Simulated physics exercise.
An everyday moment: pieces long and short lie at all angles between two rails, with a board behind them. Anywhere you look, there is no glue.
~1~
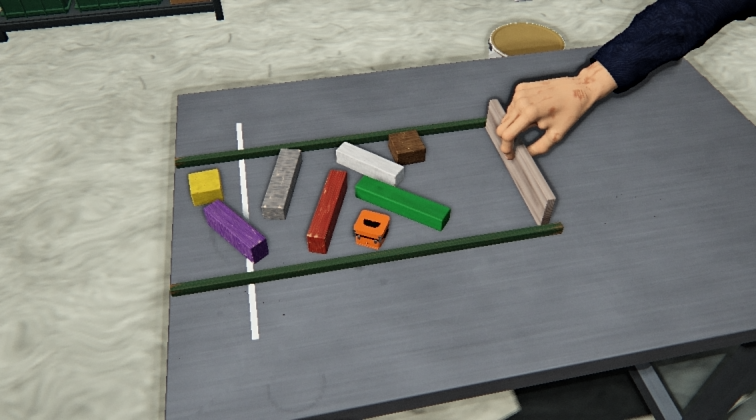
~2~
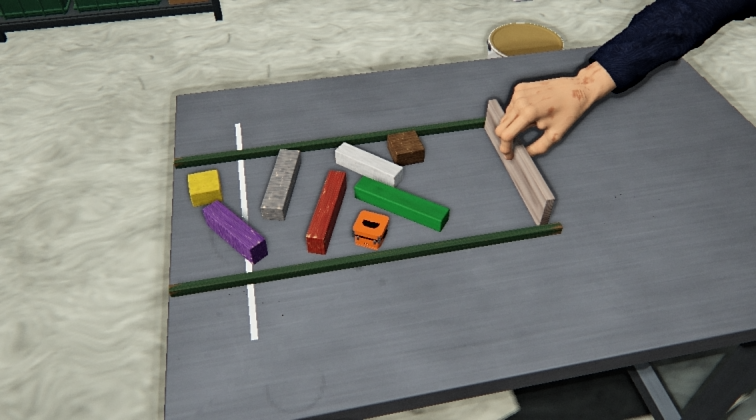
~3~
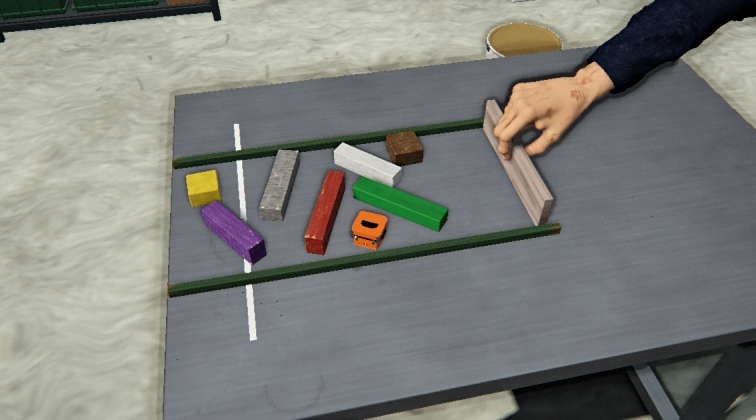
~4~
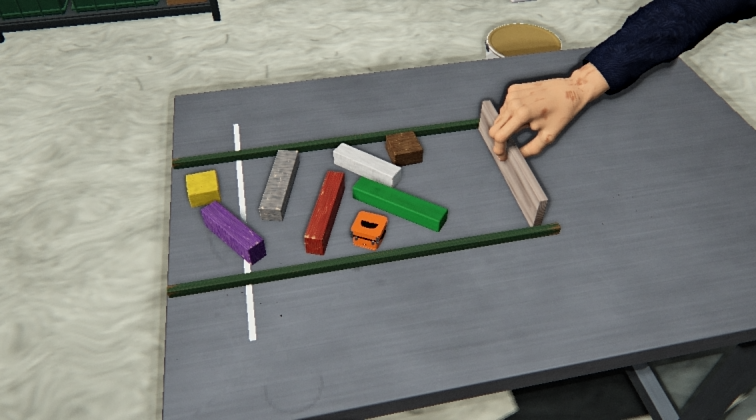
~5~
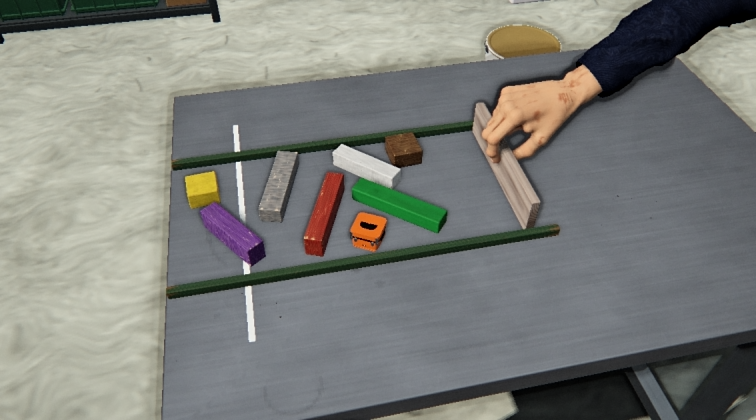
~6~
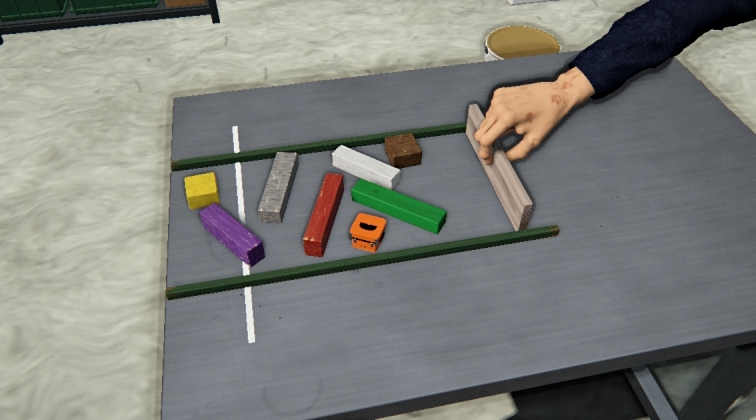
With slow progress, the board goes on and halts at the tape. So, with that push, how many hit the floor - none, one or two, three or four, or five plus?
I'd say three or four.
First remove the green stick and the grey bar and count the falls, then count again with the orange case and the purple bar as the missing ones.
First try: 0 fallen; other try: 2.
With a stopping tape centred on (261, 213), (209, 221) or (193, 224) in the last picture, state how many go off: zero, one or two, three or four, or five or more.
Going tape by tape, I get one to two, then three or four, then more than four.
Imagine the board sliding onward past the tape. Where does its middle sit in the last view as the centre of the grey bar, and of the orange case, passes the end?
Roughly (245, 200); for the second one, roughly (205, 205).
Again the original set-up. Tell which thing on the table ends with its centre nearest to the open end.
Closest at the end: The red bar.
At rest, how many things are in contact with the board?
Count recorded: 3.
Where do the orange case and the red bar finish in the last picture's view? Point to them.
You'll see the orange case at (202, 266), with the red bar at (177, 232).
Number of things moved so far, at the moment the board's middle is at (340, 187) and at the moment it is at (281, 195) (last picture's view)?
6, then 8.
Soon after, none off yet; yellow block at rest near (203, 191); purple bar at rest near (232, 234); grey bar at rest near (279, 186).
Then, none off yet; yellow block at rest near (203, 191); purple bar moving near (224, 235); grey bar moved a little near (242, 190).
At rest, the number that fall off is three or four; fallen, grey bar, purple bar and yellow block.
